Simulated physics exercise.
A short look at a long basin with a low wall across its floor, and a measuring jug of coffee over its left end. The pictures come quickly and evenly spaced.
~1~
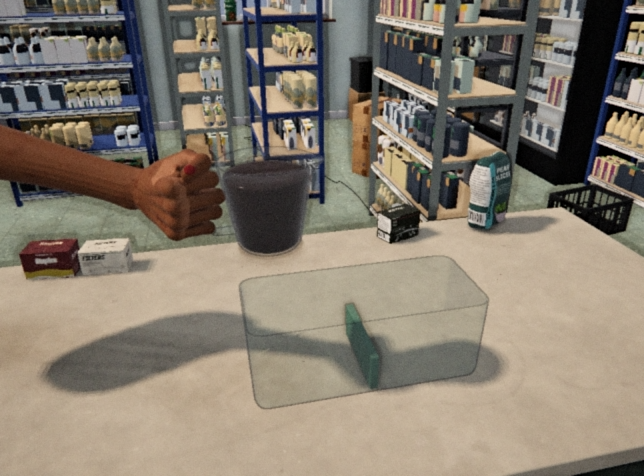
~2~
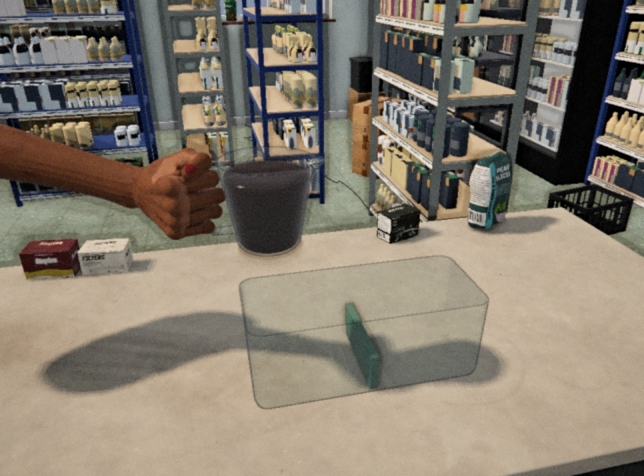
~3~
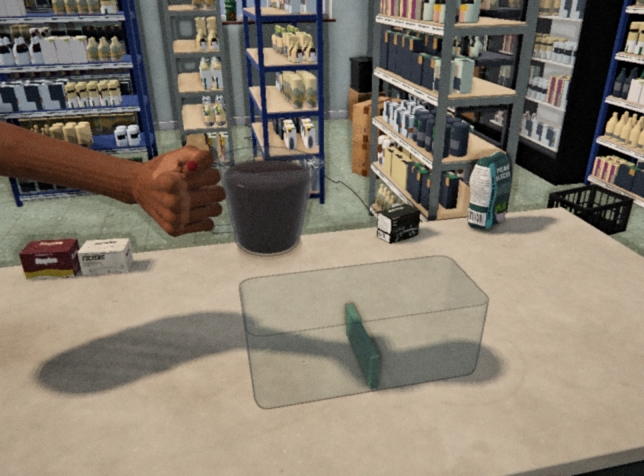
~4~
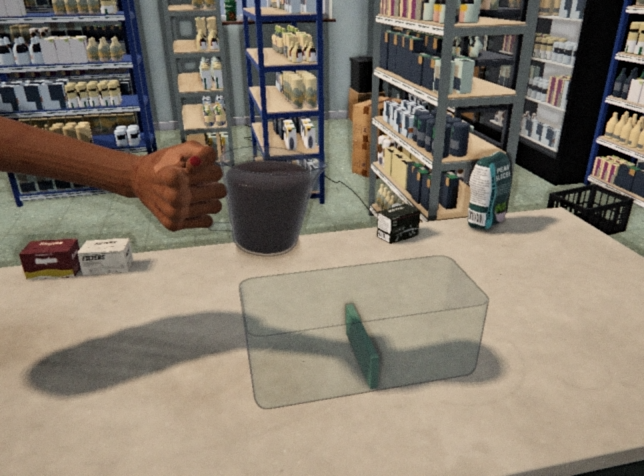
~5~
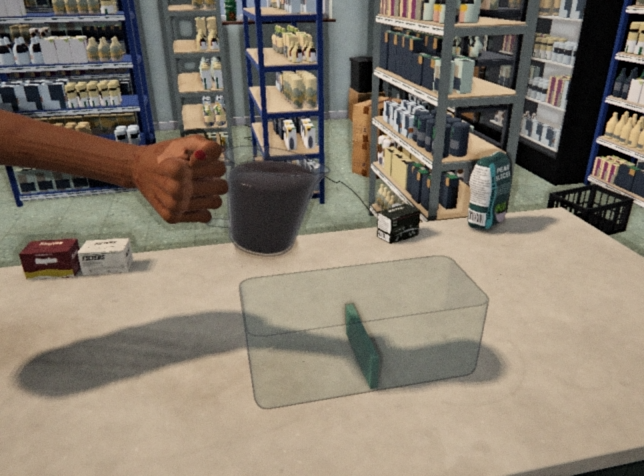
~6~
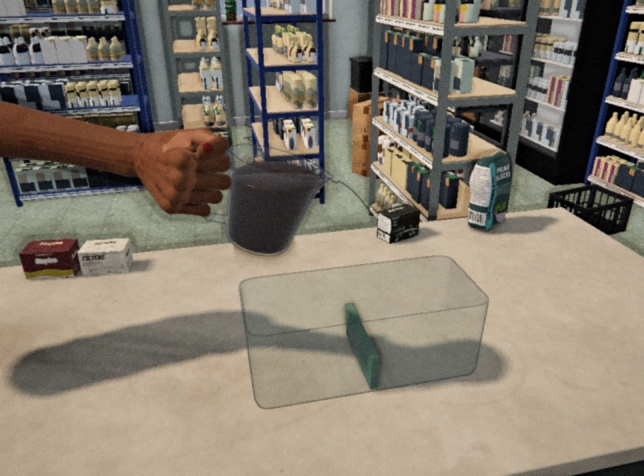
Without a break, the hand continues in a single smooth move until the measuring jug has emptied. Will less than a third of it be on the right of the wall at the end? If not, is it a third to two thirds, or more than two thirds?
After it calms, what's right of the wall is a middling share, one third to two thirds.
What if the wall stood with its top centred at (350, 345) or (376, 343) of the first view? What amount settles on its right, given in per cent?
In turn some 65 and 30 in a hundred.
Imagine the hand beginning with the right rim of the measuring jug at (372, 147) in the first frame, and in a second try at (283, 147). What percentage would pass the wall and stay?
In turn 95 % and 5 %.
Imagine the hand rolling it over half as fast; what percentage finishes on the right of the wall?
I'd say roughly 70 in every hundred ends up there.
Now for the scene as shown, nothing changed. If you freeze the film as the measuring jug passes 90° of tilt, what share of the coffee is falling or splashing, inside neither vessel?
Close to 30 in a hundred.
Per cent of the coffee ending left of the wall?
55 % or thereabouts.
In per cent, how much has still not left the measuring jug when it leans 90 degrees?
Near 55 percent is still in there.
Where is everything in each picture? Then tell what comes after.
In the first frame, it leans 0°; its right rim is at (323, 157); the coffee meets the walls at (222, 176) and (309, 169); the long basin's rim runs from (243, 308) to (469, 278); the wall's top is at (361, 330).
In the second frame, it leans 1°; its right rim is at (324, 158); the coffee meets the walls at (222, 176) and (309, 169).
In the third frame, it leans 3°; its right rim is at (325, 160); the coffee meets the walls at (222, 175) and (310, 170).
In the fourth frame, it leans 7°; its right rim is at (328, 163); the coffee meets the walls at (225, 174) and (312, 171).
In the fifth frame, it leans 12°; its right rim is at (330, 168); the coffee meets the walls at (228, 174) and (316, 172).
In the sixth frame, it leans 18°; its right rim is at (333, 175); the coffee meets the walls at (231, 175) and (321, 174).
A moment on, the measuring jug is tipped on its side and 53 per cent is still to pour, 0 is left of the wall and 14 right of it.
Next, the measuring jug is tipped right over and 4 per cent is still to pour, 45 is left of the wall and 42 right of it.
Then the measuring jug is tipped right over and 0 per cent is still to pour, 54 is left of the wall and 42 right of it.
Later the measuring jug is tipped right over and 0 per cent is still to pour, 55 is left of the wall and 43 right of it.
In the end 55 per cent lies left of the wall, 43 right of it and 2 outside.
